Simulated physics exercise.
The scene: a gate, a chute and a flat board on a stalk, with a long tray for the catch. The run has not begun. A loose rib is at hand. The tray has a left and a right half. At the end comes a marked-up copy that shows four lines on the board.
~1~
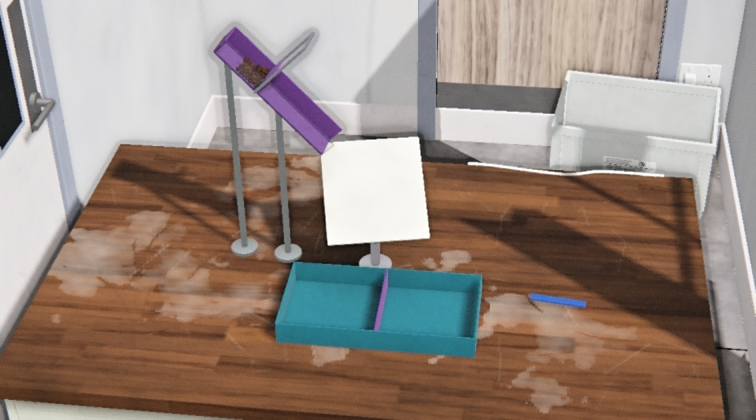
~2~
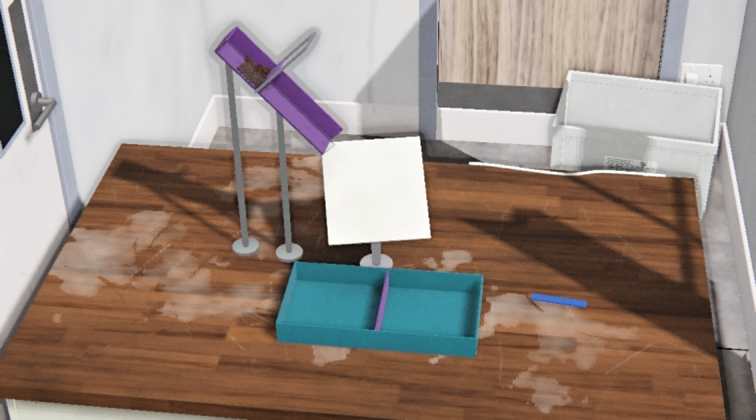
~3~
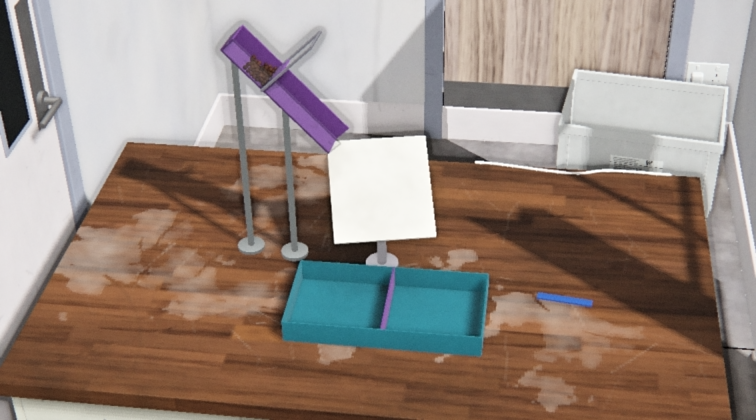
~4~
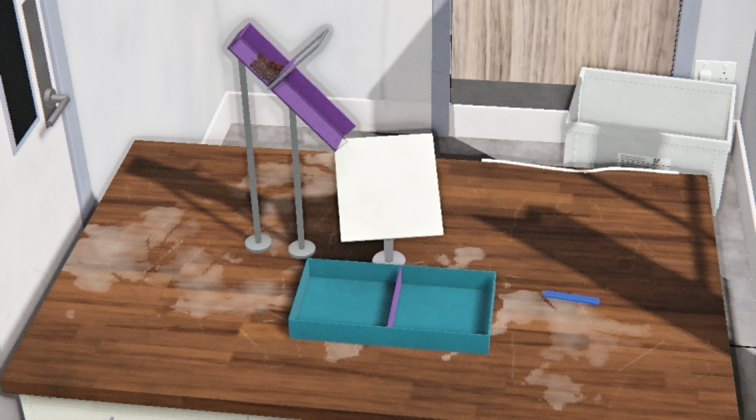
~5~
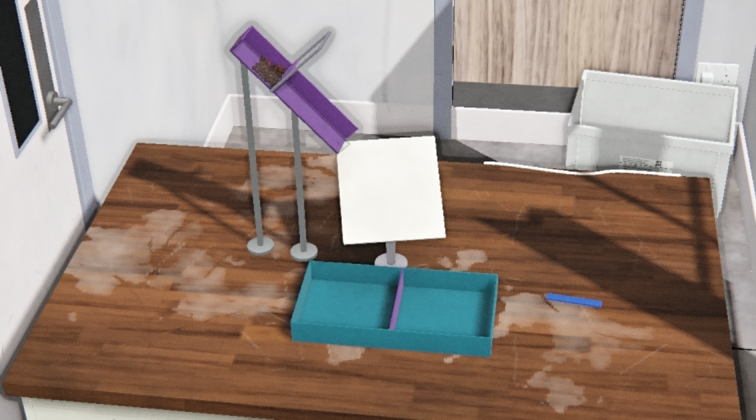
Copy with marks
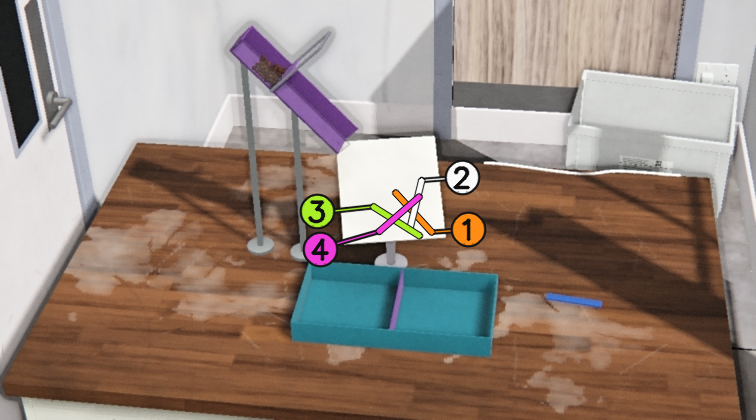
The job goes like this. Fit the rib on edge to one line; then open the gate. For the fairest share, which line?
Go for 2.
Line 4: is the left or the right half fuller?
More lands on the left.
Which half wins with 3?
More lands on the right.
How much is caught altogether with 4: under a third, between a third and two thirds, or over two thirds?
It is over two thirds.
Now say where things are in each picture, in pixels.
In the first picture, load behind the gate at (258, 72), allspice berries; lip of the chute at (326, 147), sloping fairly steeply.
In the second picture, middle of the board at (375, 189), tilted fairly steeply; middle of its low edge at (380, 241); of its high edge at (370, 140).
In the third picture, front corners of the tray at (282, 322) and (482, 337); front end of its middle wall at (381, 329); gate still shut at (283, 69).
In the fourth picture, middle of the load at (272, 68); lip at (340, 144).
In the fifth picture, middle of the load at (274, 71); lip at (342, 147).
On the marked copy, line 1 from (395, 192) to (431, 232); line 2 from (421, 180) to (409, 229); line 3 from (373, 206) to (419, 235); line 4 from (419, 196) to (379, 231).
For line 1, of what is caught, a small part in the left half, most in the right.
For line 2, of what is caught, about half in the left half, about half in the right.
For line 3, of what is caught, a stray few in the left half, nearly all in the right.
For line 4, of what is caught, nearly all in the left half, a small part in the right.
